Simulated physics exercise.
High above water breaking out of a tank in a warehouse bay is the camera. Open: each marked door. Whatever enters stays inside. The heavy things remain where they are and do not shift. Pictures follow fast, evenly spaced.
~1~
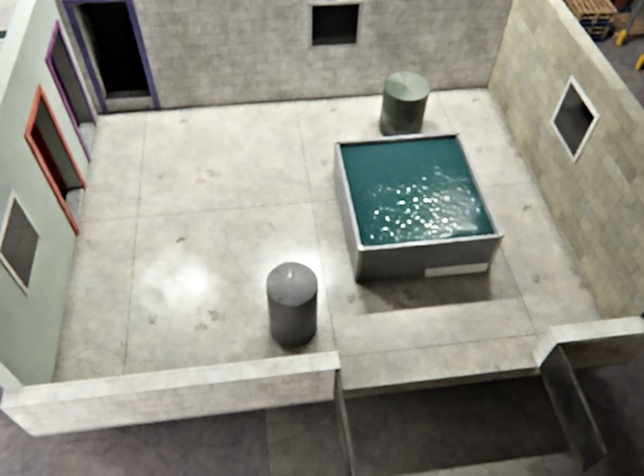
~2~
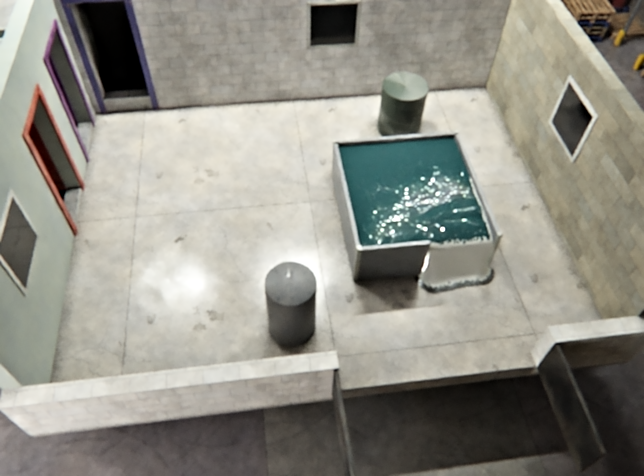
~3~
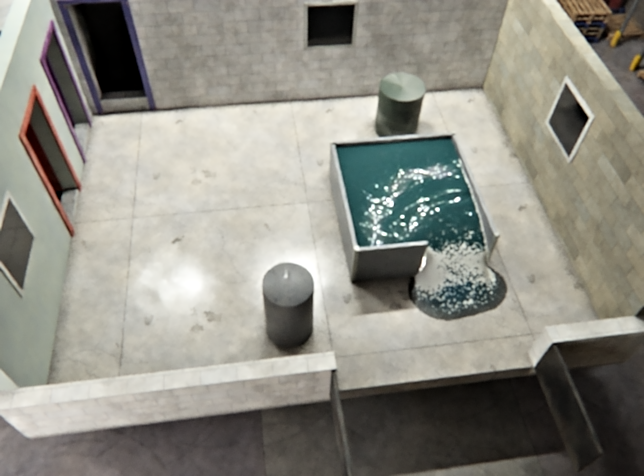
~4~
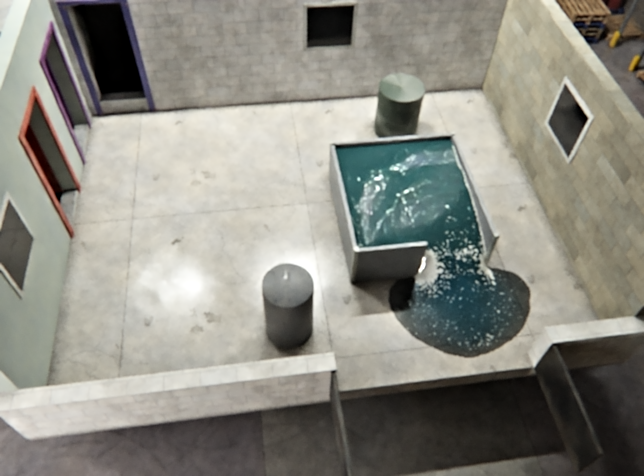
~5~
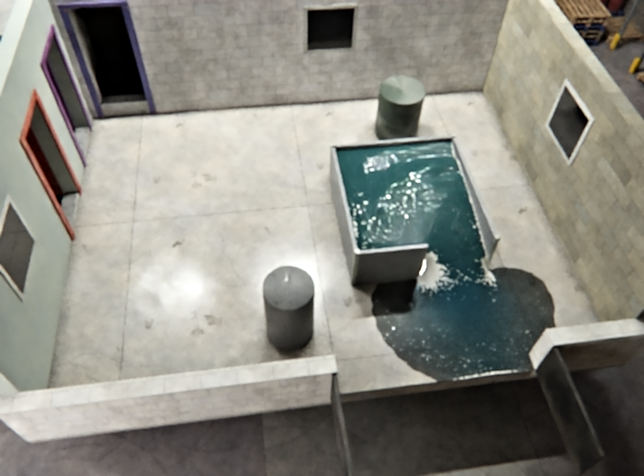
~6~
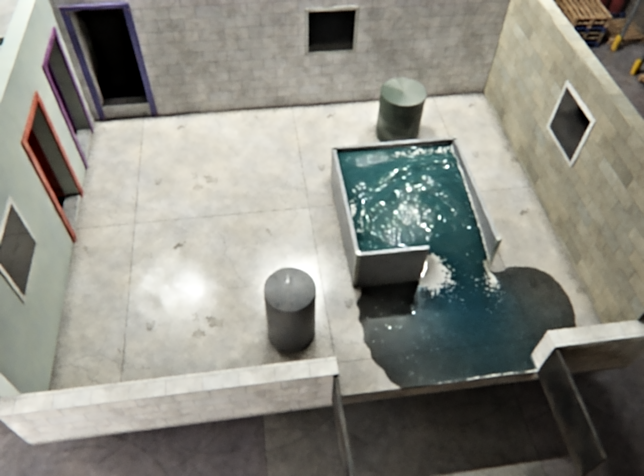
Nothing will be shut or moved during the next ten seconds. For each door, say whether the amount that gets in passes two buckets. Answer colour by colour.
Red door: No, purple door: No, blue door: No.
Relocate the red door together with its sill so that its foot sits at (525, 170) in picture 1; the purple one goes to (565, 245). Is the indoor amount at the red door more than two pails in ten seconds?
One by one: Red lets less in.
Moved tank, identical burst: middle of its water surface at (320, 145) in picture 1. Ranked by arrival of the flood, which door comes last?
The blue door.
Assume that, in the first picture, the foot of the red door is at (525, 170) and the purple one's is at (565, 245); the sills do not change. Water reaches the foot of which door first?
The door marked purple.
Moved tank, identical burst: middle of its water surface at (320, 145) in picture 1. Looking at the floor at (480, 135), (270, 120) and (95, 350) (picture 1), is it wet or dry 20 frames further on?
Result: Spared; spared; inundated.
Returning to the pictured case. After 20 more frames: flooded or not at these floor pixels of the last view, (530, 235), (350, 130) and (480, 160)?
Point by point: Inundated, not yet wet, inundated.
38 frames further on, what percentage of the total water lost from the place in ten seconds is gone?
80 per cent.
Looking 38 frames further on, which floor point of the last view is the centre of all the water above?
My pick is pixel (433, 222).
A moment on, water covers 10 % of the floor; the red door not reached, the purple door not reached, the blue door not reached.
Next, water covers 15 % of the floor; the red door not reached, the purple door not reached, the blue door not reached.
Then, water covers 25 % of the floor; the red door not reached, the purple door not reached, the blue door not reached.
Later, water covers 30 % of the floor; the red door not reached, the purple door not reached, the blue door not reached.
In the end, water covers 45 % of the floor; the red door not reached, the purple door not reached, the blue door not reached.
